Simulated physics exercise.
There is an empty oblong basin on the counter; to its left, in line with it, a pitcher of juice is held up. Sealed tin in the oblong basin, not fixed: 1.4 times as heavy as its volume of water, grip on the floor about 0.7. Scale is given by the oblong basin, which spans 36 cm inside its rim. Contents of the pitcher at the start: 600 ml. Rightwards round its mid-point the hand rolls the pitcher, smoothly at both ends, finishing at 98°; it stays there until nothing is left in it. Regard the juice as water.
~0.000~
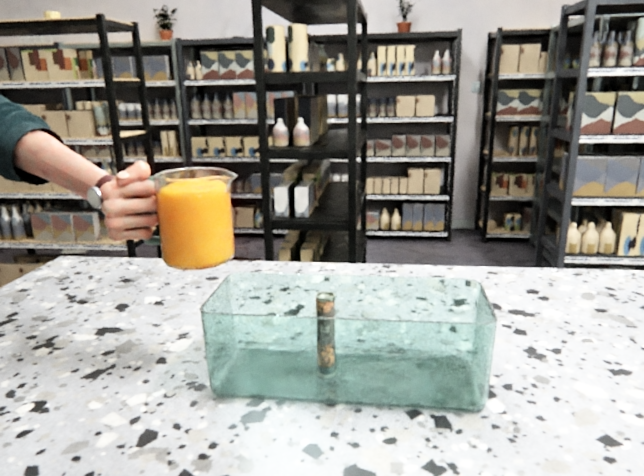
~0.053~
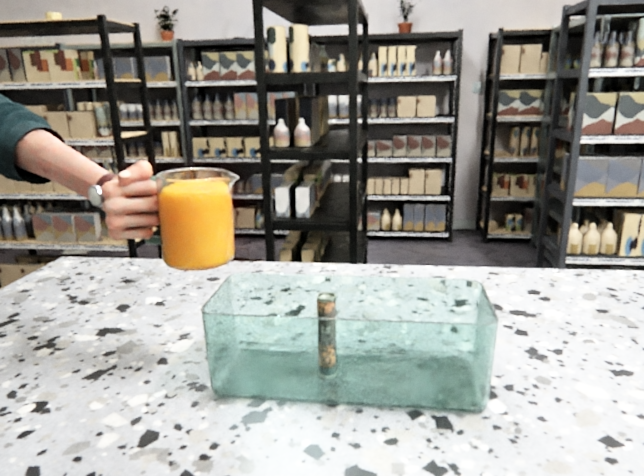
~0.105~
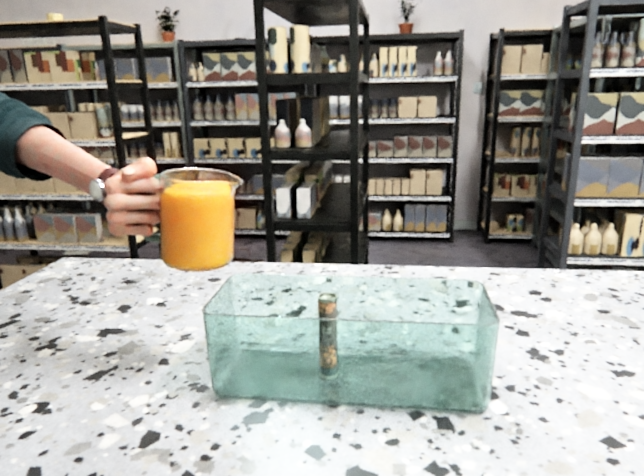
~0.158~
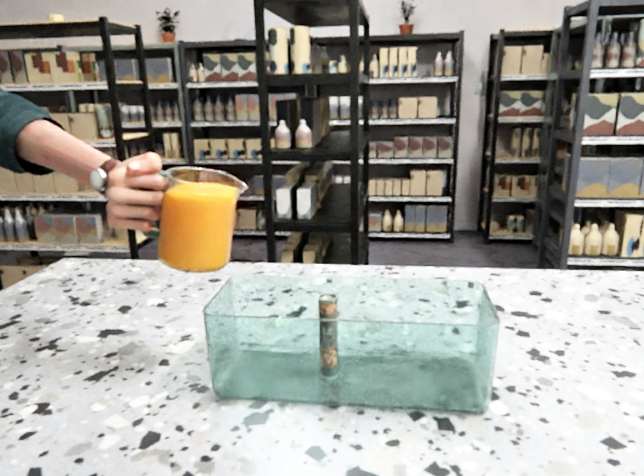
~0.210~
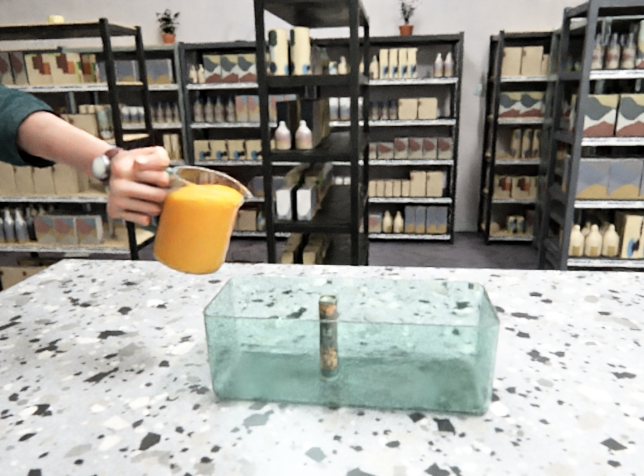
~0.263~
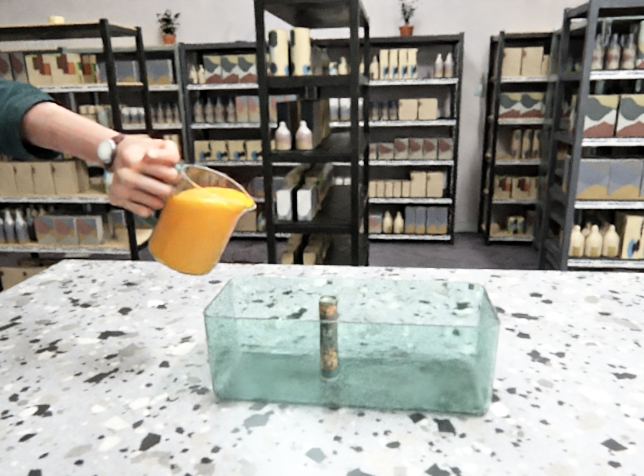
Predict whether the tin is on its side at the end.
My bet is it will last.
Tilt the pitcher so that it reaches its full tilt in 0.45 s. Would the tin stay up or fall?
Result: Tin upright.
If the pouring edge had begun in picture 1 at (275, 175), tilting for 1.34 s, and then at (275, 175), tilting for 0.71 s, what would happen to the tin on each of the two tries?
In the first try it comes down; in the second it comes down.
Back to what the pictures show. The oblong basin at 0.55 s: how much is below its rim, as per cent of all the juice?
About 14 per cent.
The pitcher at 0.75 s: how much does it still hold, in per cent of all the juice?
I'd say some 26 per cent remains.
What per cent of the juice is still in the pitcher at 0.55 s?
About 68 percent.
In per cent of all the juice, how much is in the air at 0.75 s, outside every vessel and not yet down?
Estimate: Around 14 per cent.
Then, 0.55 s in, the tilt is 86° and 69 per cent is still to pour; the tin stands where it began.
Then, 0.75 s in, the tilt is 98° and 27 per cent is still to pour; the tin stands where it began.
Then, 0.97 s in, the tilt is 98° and 9 per cent is still to pour; the tin stands where it began.
Then, 1.21 s in, the tilt is 98° and 2 per cent is still to pour; the tin stands where it began.
Finally, the tin stands where it began.
